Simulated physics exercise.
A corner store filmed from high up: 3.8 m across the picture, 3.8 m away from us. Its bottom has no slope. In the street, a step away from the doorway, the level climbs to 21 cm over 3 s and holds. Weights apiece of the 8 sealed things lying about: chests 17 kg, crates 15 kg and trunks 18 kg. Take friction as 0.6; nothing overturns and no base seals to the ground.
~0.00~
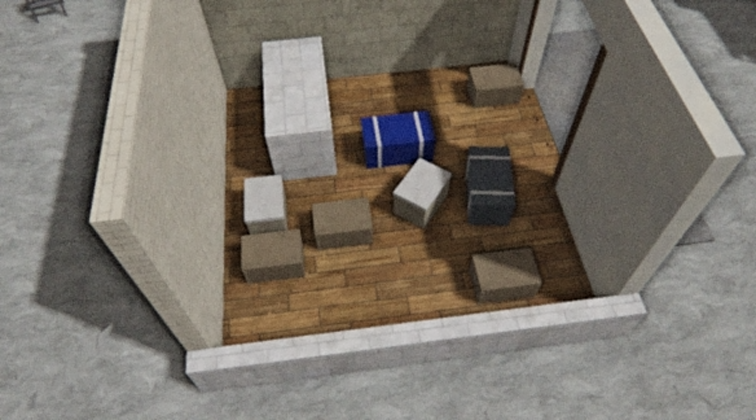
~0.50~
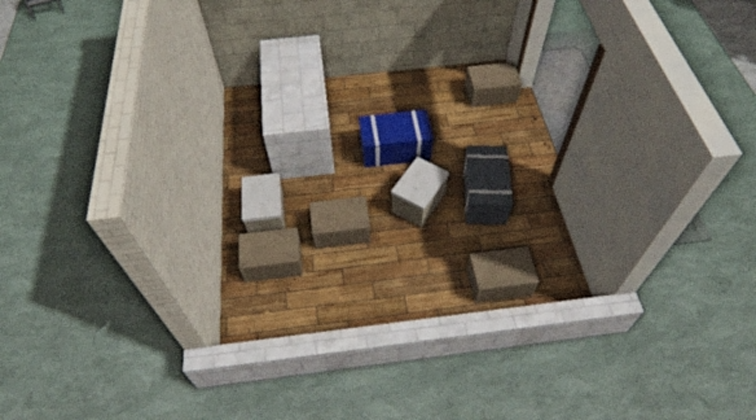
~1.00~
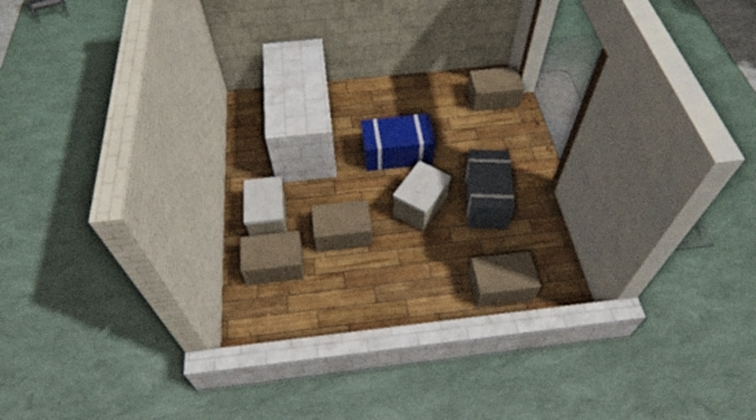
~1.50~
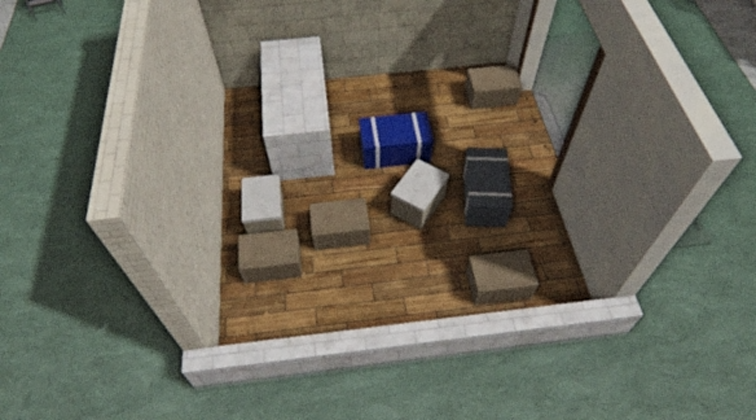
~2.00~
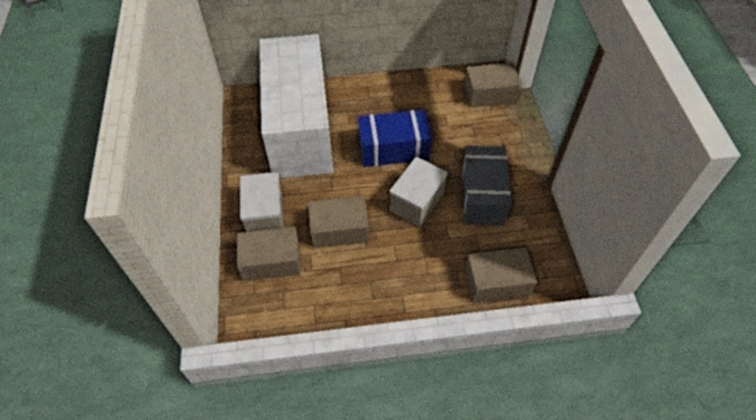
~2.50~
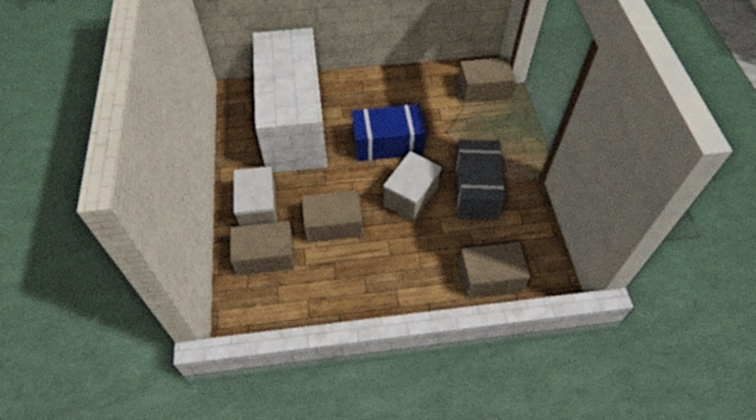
Greenish water spreads around the small store and creeps through its doorway past still crates.
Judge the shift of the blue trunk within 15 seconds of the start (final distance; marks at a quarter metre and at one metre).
Blue trunk ends far away.
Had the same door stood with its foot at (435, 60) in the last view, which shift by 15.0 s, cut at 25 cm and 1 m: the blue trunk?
Then the blue trunk moves a short way.
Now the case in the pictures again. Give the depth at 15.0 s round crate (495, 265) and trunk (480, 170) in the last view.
Roughly 16 and 17 cm.
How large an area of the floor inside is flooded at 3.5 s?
About 3.0 m2.
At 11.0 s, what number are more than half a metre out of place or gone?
I count 7.
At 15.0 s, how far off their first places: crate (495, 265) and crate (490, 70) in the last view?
In that order: 140 cm, 140 cm.
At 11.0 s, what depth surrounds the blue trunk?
Roughly 17 cm.
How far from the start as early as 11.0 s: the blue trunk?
Roughly 200 cm by then.
After 3.5 s the blue trunk is near (383, 122), 0.1 m from its start, aground; 0 afloat.
After 6.8 s the blue trunk is near (370, 136), 0.4 m from its start, afloat; 2 afloat.
After 11.0 s the blue trunk is near (247, 223), 2.0 m from its start, afloat; 8 afloat.
After 15.0 s the blue trunk is near (262, 226), 2.0 m from its start, afloat; 8 afloat.
